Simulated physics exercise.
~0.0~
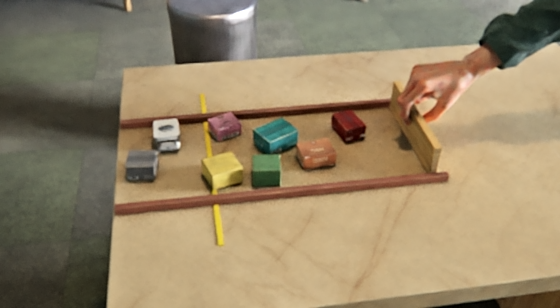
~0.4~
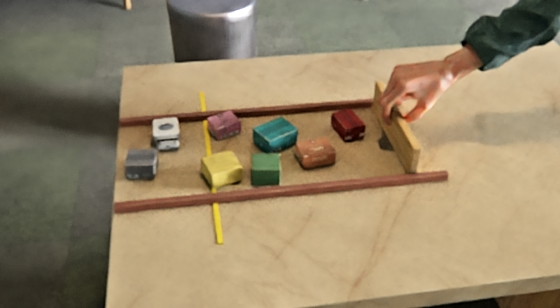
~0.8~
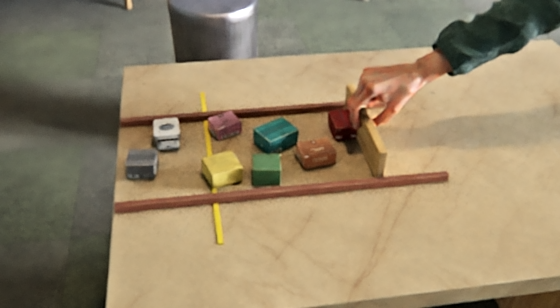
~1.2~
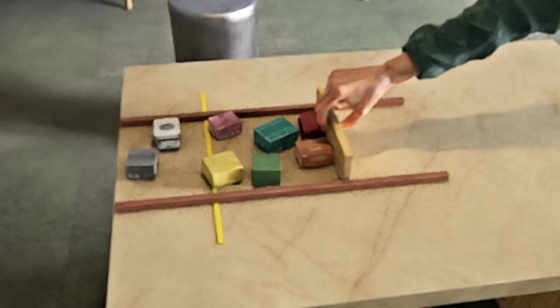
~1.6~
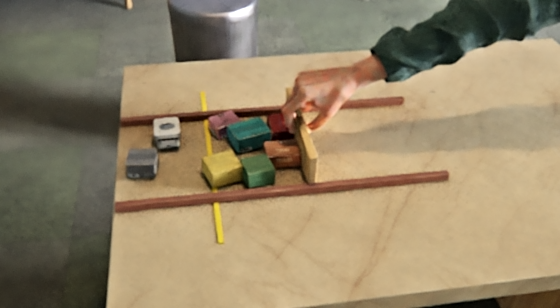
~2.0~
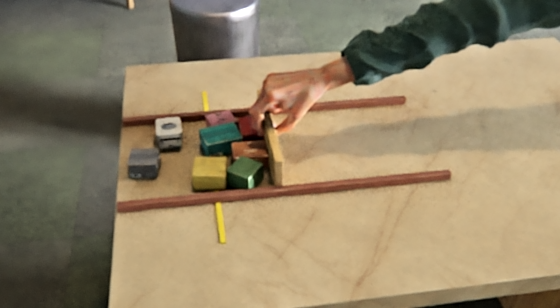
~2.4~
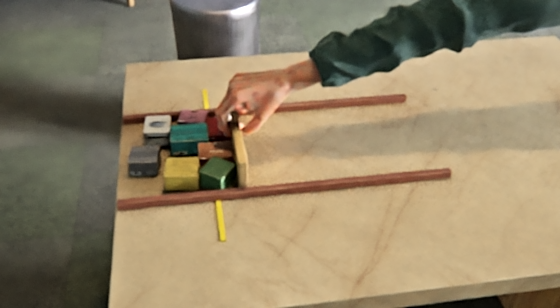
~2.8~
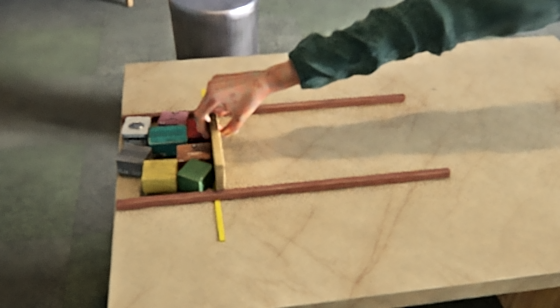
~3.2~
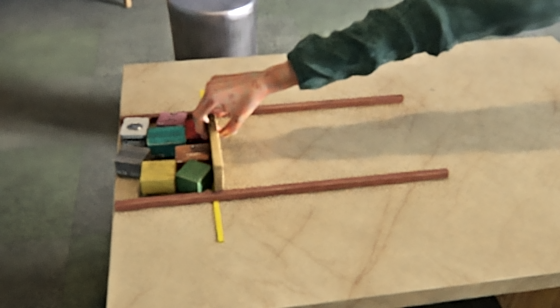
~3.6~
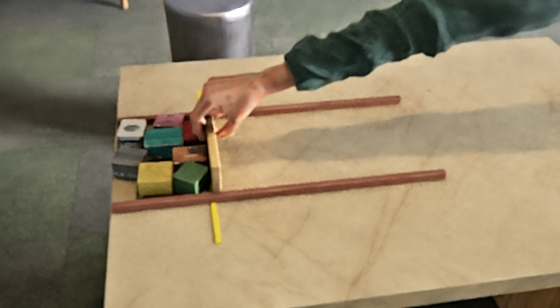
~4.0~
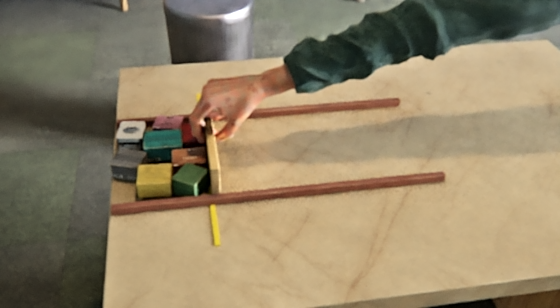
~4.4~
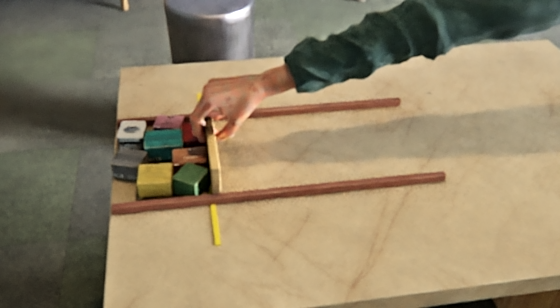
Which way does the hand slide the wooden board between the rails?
The hand slides the board to the left, toward the near end of the rails at the table's left edge.
A hand in a dark green sleeve holds an upright wooden board between two reddish-brown rails on a pale tabletop, seen from above at an angle by a slightly swaying camera. Small boxes and blocks in grey, white, yellow, green, pink, turquoise, orange and red lie scattered to its left, near a yellow strip of tape. The hand slides the board left, and it gathers the red box first, then the others. They bunch together and shift toward the table's left edge. The board stops by the tape and the hand stays there, with everything still on the table.
